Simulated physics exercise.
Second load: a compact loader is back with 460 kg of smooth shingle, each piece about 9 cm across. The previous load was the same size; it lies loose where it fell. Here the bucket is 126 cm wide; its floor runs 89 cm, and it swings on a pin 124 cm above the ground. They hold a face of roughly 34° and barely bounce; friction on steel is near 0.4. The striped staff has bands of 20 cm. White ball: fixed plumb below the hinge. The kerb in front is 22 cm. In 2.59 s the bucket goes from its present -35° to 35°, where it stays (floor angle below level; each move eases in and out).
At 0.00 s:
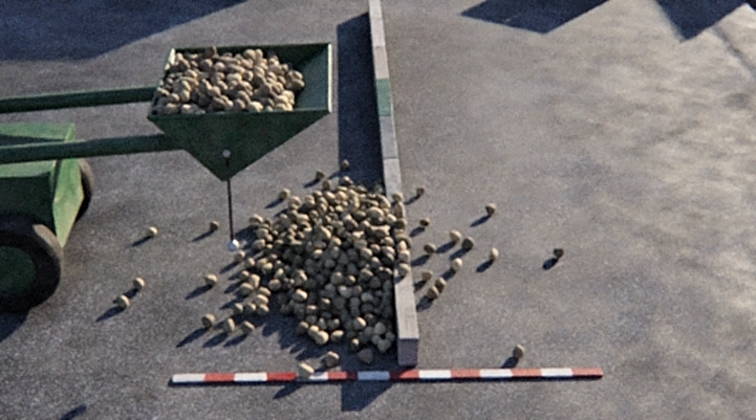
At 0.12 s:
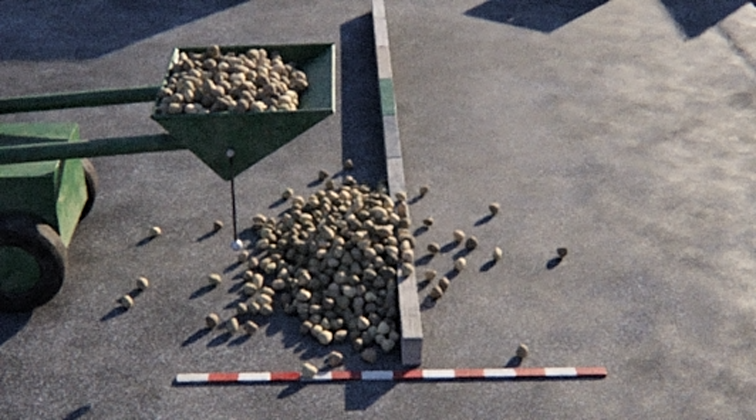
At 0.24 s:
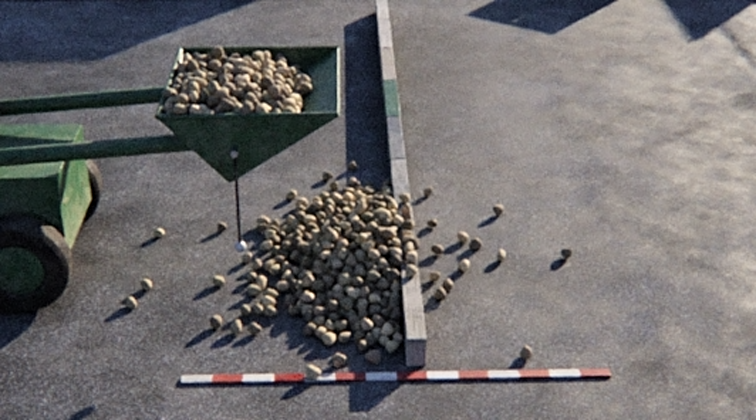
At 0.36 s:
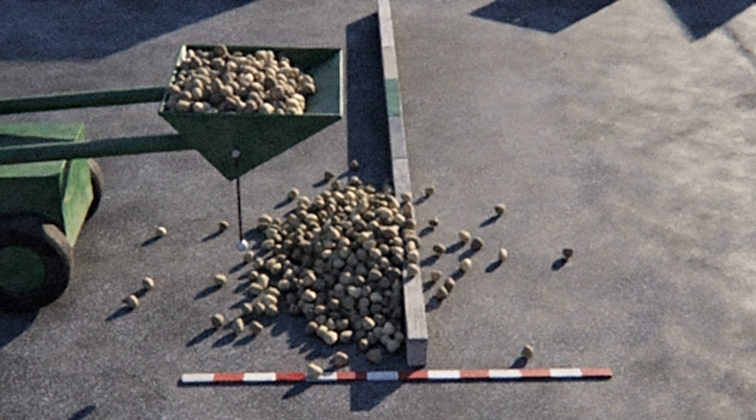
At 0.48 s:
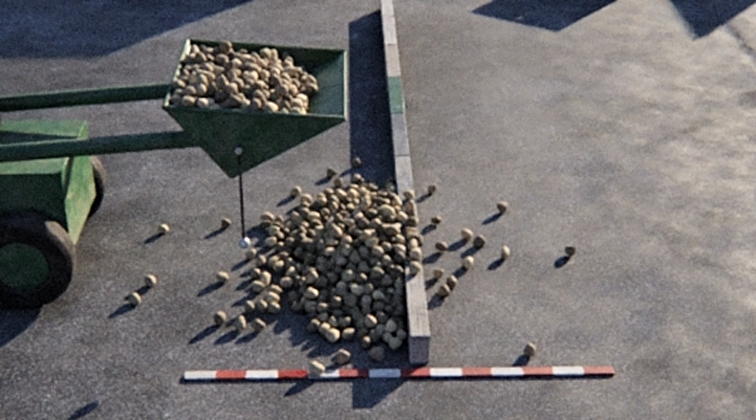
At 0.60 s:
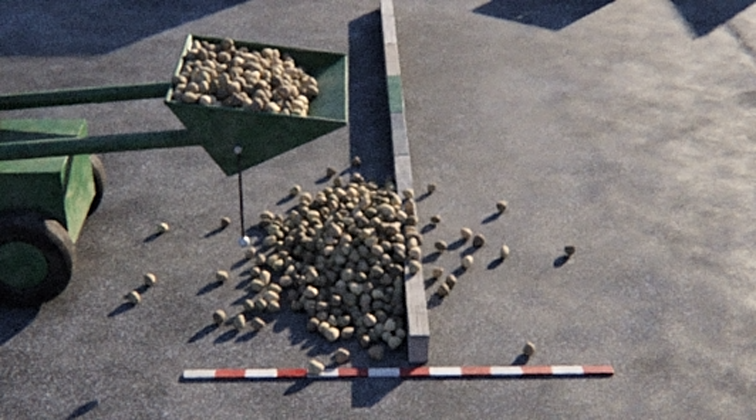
On dark grey paved ground in low sunlight, seen from above, a green loader at left holds a bucket heaped with tan, rounded stones. Below lies a loose pile of similar stones against a narrow grey kerb with one green section, with strays on both sides, a small white ball at left and a red-and-white staff in front. The bucket tilts slightly, its lip dipping and its stones barely shifting, while the view drifts slightly left.
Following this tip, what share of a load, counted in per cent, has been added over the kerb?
22 per cent, roughly.
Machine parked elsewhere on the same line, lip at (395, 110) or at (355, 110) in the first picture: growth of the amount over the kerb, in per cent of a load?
First place: Roughly 90 %; second place: Roughly 45 %.
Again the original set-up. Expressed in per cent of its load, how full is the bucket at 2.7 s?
Held: Around 10 % of the load.
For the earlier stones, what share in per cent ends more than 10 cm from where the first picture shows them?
I'd say roughly 15 per cent of them.
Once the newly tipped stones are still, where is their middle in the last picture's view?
Centre at roughly (368, 236).
After 1.9 s the floor is at 24°; in per cent of one load, 86 in the bucket, 112 on this side of the kerb, 2 over the kerb; the foremost stones are at (496, 257).
After 2.7 s the floor is at 35°; in per cent of one load, 10 in the bucket, 179 on this side of the kerb, 12 over the kerb; the foremost stones are at (505, 252).
After 3.0 s the floor is at 35°; in per cent of one load, 0 in the bucket, 181 on this side of the kerb, 19 over the kerb; the foremost stones are at (529, 256).
After 5.8 s the floor is at 35°; in per cent of one load, 0 in the bucket, 176 on this side of the kerb, 24 over the kerb; the foremost stones are at (550, 245). Net gain over the kerb, 22.
